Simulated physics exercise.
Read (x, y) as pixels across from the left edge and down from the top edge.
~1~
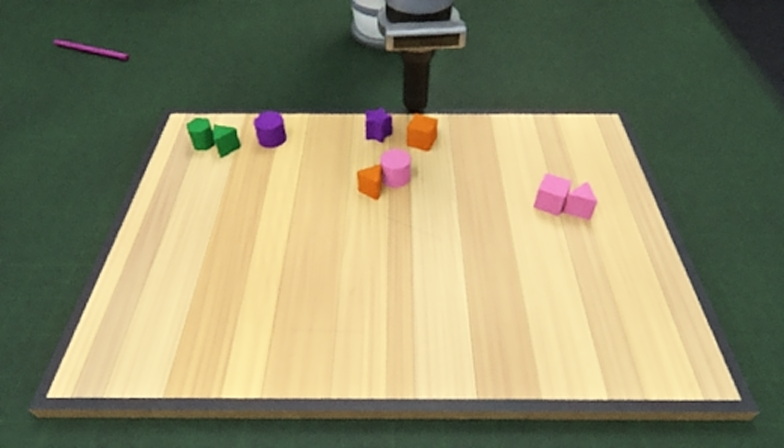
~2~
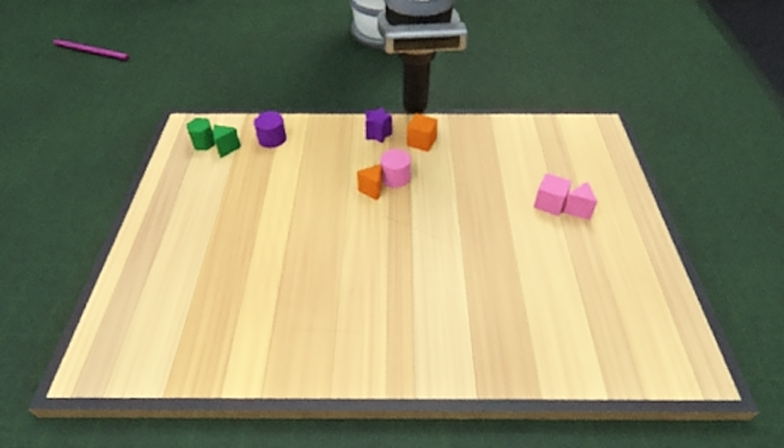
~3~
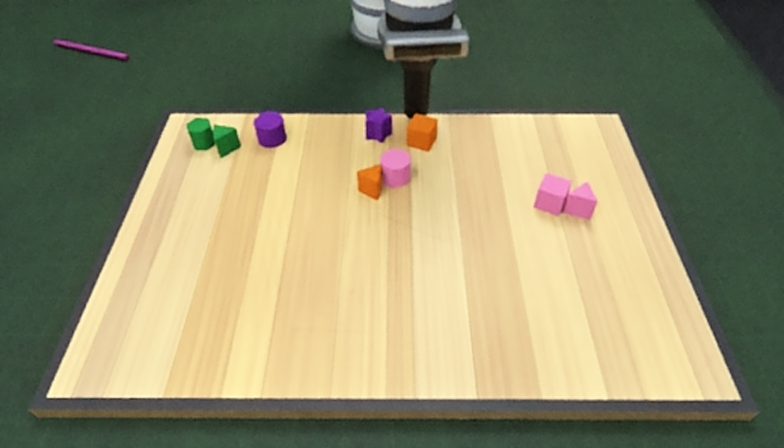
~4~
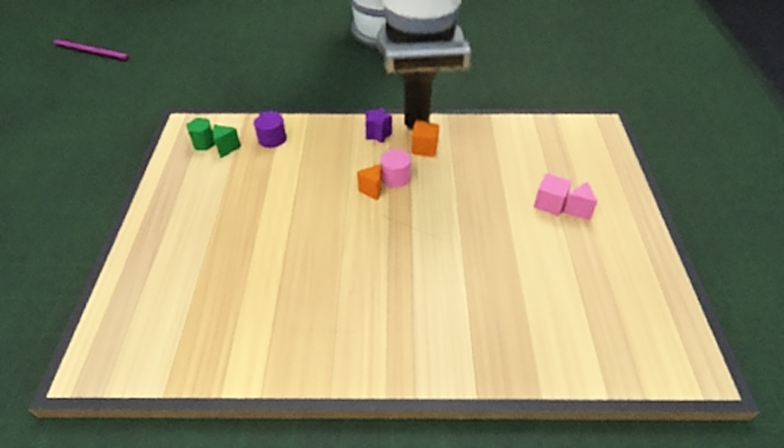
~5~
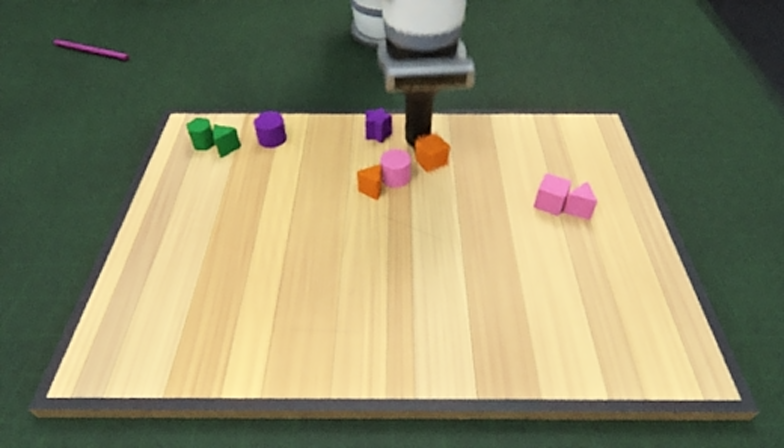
To begin with, a dark pusher hangs at the far edge of a wooden board scattered with green, purple, orange and pink blocks, and barely moves. It then edges toward the viewer and nudges the orange square a short way forward and slightly right, while the other blocks stay put.
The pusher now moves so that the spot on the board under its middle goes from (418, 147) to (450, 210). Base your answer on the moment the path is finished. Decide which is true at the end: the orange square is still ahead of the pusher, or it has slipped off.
It will get left beside or behind the pusher.
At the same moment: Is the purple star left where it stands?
Final answer: Yes.
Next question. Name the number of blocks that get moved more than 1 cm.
That's one.
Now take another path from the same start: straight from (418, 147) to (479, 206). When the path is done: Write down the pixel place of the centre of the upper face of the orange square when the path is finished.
My best guess is (493, 208).
The first path, step by step. One third of the way, pusher (428, 160); orange square (448, 162), turned 20° anticlockwise.
Two thirds of the way, pusher (439, 181); orange square (467, 177), turned 40° anticlockwise.
At the end, pusher (451, 203); purple star still; pink circular block still; orange square (477, 181), turned 70° anticlockwise.
